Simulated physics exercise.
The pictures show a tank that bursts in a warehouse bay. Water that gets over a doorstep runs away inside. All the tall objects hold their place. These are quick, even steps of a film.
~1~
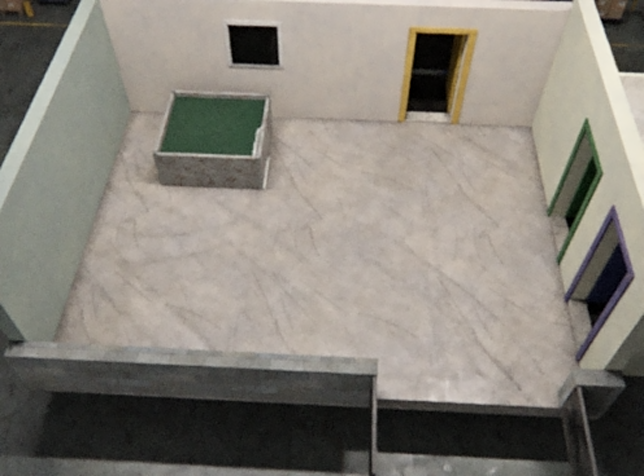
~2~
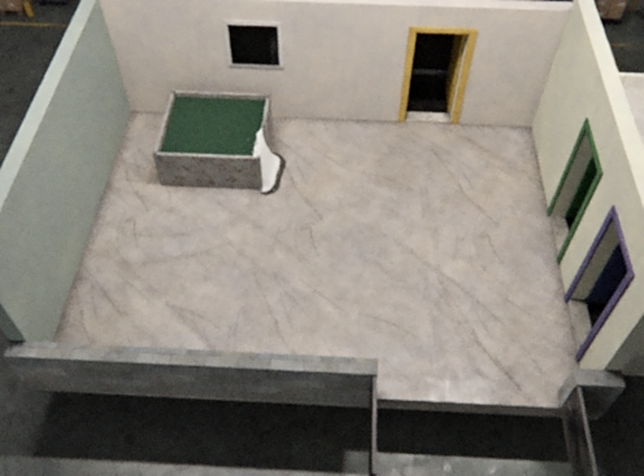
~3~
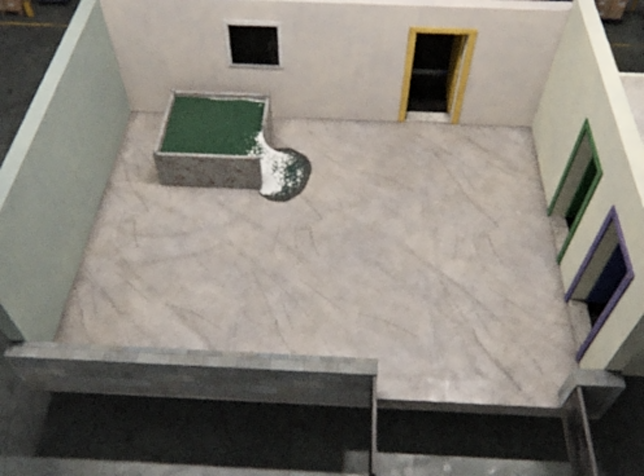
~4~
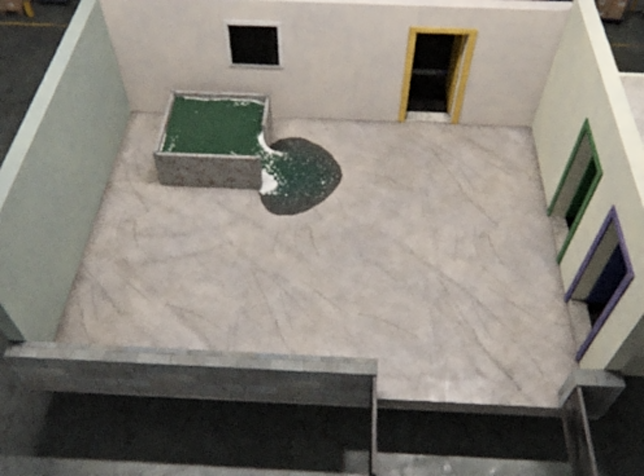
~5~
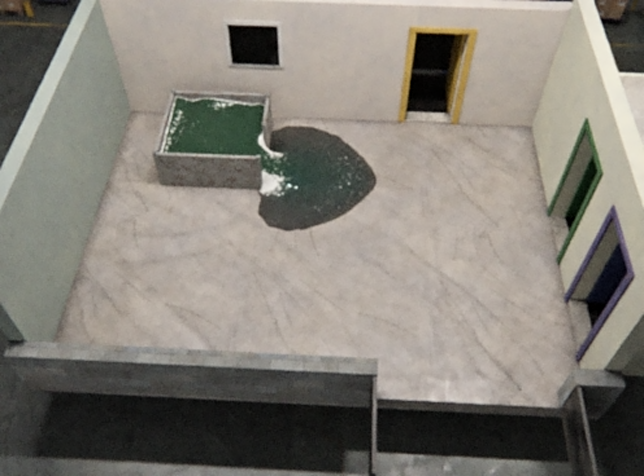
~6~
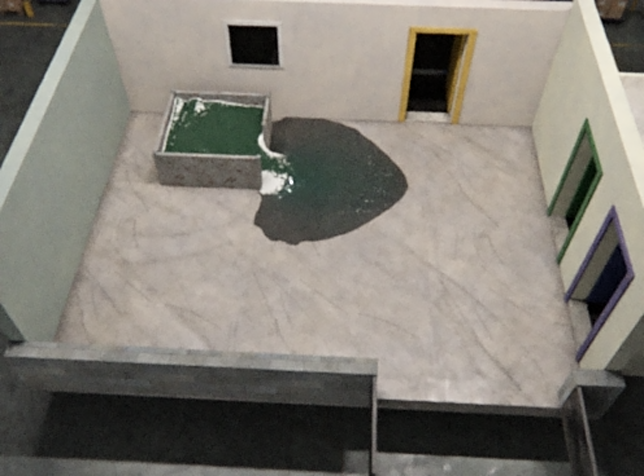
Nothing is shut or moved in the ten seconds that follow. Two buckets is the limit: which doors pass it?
In the end: The blue door holds within the limit; the yellow door floods; the green door floods.
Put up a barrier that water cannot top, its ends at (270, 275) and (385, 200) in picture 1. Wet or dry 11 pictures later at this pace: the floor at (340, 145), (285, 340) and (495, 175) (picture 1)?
In turn: Flooded, not flooded, wet.
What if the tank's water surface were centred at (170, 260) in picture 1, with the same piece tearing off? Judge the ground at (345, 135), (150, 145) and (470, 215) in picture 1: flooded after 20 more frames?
As listed: Free of water, free of water, wet.
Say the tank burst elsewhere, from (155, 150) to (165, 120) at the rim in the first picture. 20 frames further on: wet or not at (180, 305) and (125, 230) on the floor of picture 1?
In that order: Wet, covered.
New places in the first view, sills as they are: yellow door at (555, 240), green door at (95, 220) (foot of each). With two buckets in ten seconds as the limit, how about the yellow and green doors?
One by one: The yellow one lets more in, the green one takes less.
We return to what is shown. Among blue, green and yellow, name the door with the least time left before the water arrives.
I say the yellow-painted one.
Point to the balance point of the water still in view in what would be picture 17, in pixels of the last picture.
Around (312, 177).
A moment on, water covers 30 % of the floor; the blue door not reached, the yellow door wet at the sill, nothing in, the green door not reached.
Next, water covers 50 % of the floor; the blue door not reached, the yellow door under two buckets in, the green door under two buckets in.
Then, water covers 55 % of the floor; the blue door wet at the sill, nothing in, the yellow door under two buckets in, the green door over two buckets in.
Later, water covers 55 % of the floor; the blue door wet at the sill, nothing in, the yellow door over two buckets in, the green door over two buckets in.
In the end, water covers 65 % of the floor; the blue door wet at the sill, nothing in, the yellow door over two buckets in, the green door over two buckets in.
